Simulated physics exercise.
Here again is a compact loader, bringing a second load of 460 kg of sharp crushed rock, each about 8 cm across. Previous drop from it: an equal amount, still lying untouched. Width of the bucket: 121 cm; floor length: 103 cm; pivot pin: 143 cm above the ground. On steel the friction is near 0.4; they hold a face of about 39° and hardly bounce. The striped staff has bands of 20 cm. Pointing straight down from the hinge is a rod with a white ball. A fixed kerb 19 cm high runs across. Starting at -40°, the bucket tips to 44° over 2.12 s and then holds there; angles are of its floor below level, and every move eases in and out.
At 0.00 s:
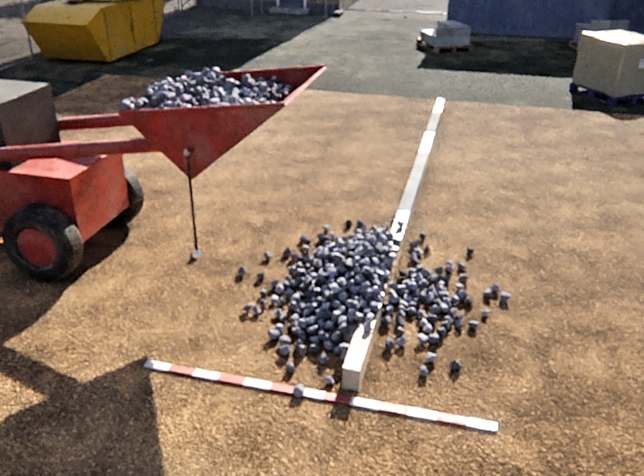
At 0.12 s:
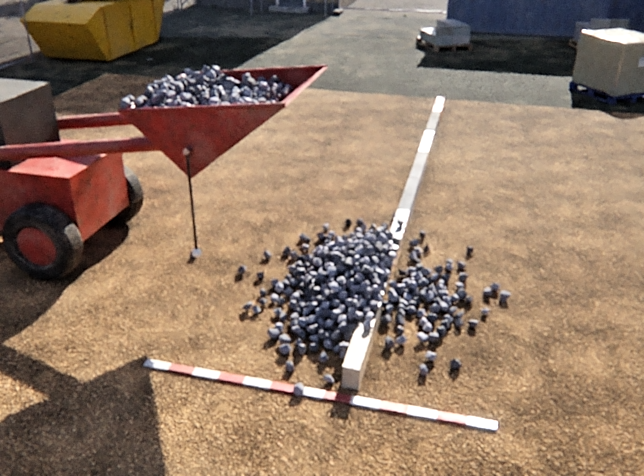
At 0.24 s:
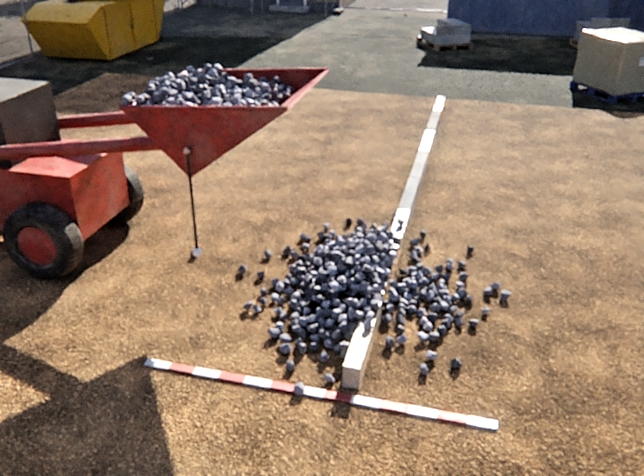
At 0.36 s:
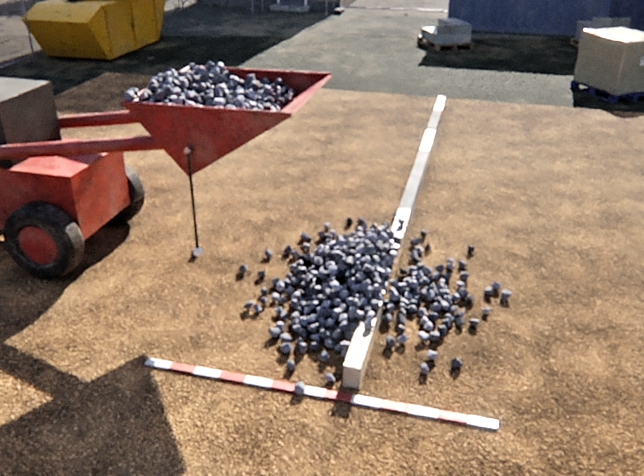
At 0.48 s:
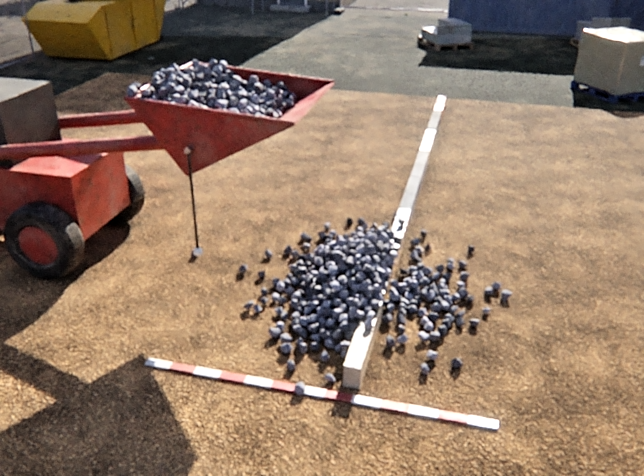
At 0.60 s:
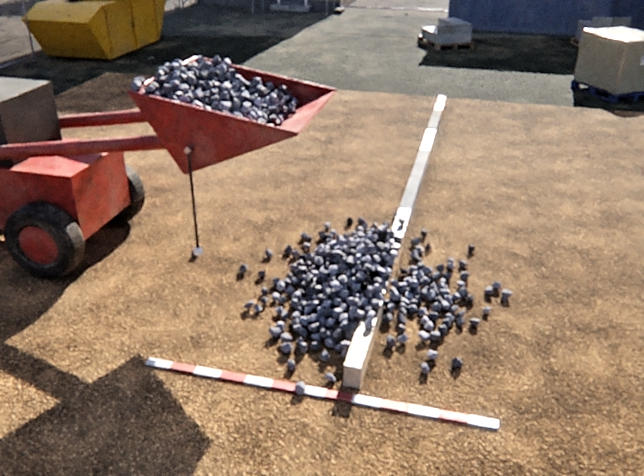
The video shows a red loader's bucket of grey stones slowly tilting its right-hand edge downward, the stones shifting with it, while a scattered pile of similar stones lies still across a pale kerb behind a red-and-white staff.
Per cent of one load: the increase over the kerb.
1 percent.
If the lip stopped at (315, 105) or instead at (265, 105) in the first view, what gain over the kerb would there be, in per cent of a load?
First some 10, then 0 per cent.
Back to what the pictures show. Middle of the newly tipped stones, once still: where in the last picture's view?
Roughly at pixel (313, 263).
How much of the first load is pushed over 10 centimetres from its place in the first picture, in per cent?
Around 0 in a hundred.
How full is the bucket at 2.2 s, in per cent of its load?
Roughly 20 parts in a hundred of the load.
After 1.6 s the floor is at 31°; in per cent of one load, 98 in the bucket, 87 on this side of the kerb, 14 over the kerb; the foremost stones are at (482, 299).
After 2.2 s the floor is at 44°; in per cent of one load, 21 in the bucket, 165 on this side of the kerb, 14 over the kerb; the foremost stones are at (482, 299).
After 2.6 s the floor is at 44°; in per cent of one load, 0 in the bucket, 185 on this side of the kerb, 15 over the kerb; the foremost stones are at (482, 299).
After 5.3 s the floor is at 44°; in per cent of one load, 0 in the bucket, 185 on this side of the kerb, 15 over the kerb; the foremost stones are at (482, 299). Net gain over the kerb, 1.
